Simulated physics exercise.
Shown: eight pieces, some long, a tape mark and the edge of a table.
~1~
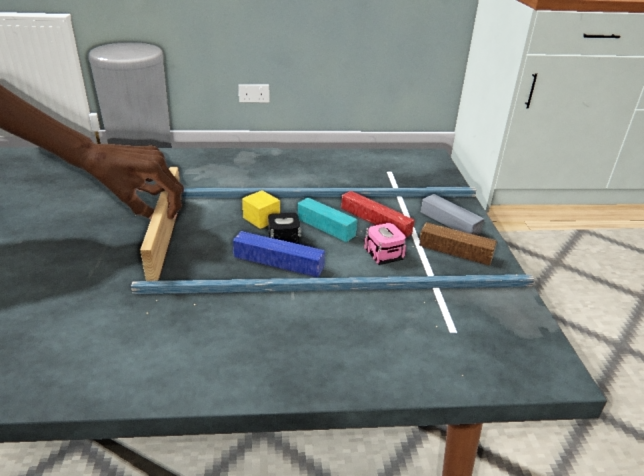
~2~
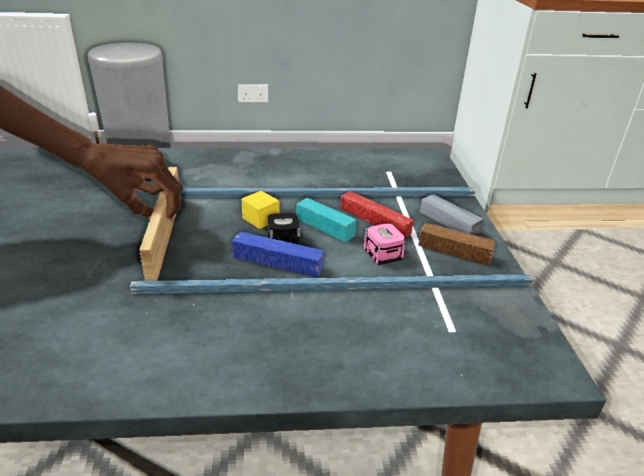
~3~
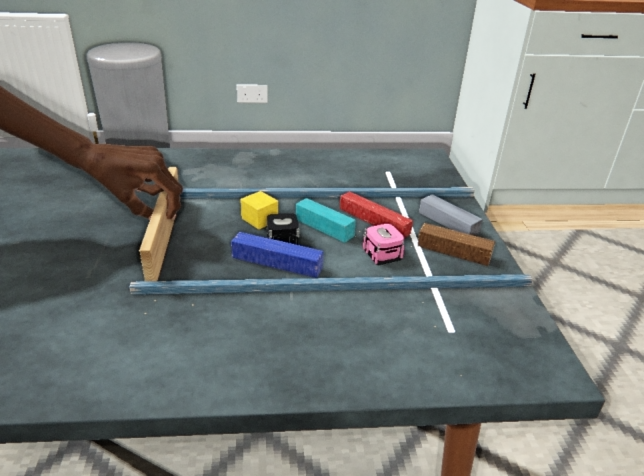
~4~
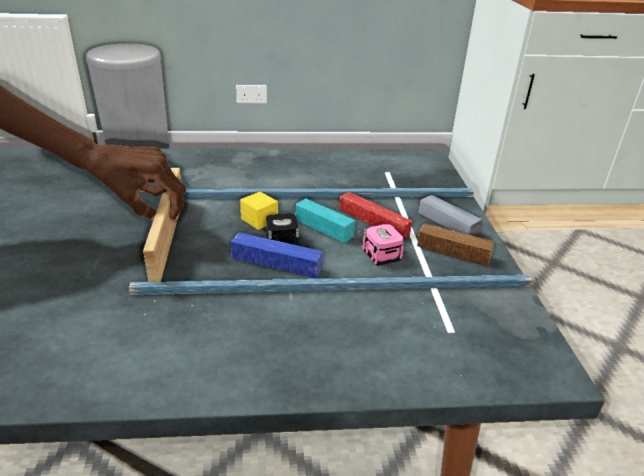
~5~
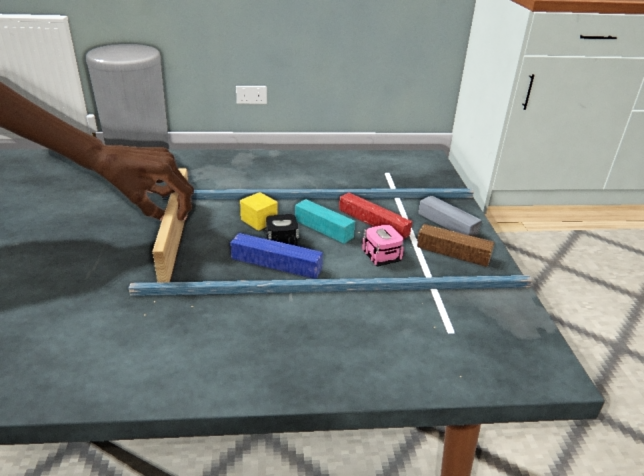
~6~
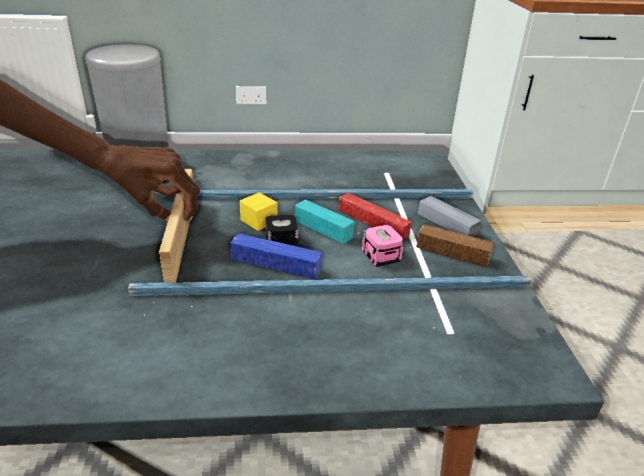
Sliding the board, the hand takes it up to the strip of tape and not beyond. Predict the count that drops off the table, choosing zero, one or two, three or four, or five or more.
The count that drops off is zero.
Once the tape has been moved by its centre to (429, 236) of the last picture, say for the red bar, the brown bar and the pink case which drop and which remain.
The red bar is still there. The brown bar is gone. The pink case is still there.
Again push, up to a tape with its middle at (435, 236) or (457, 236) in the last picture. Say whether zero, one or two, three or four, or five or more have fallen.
In order: One or two, then three to four.
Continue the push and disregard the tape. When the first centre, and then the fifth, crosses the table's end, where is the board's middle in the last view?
First about (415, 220), next about (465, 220).
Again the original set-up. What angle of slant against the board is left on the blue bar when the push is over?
Roughly 60°.
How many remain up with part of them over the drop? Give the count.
That adds up to 2.
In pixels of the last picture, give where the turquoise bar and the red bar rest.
The turquoise bar stops around (442, 217); the red bar around (452, 211).
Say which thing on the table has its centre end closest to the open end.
Looking at the middles, it's the brown bar.
A little later, none off yet; grey stick at rest near (449, 217); brown bar at rest near (454, 245); red bar at rest near (374, 216).
Next, none off yet; grey stick at rest near (449, 217); brown bar at rest near (454, 245); red bar shifted a little near (393, 212).
When it is over, the number that fall off is zero.
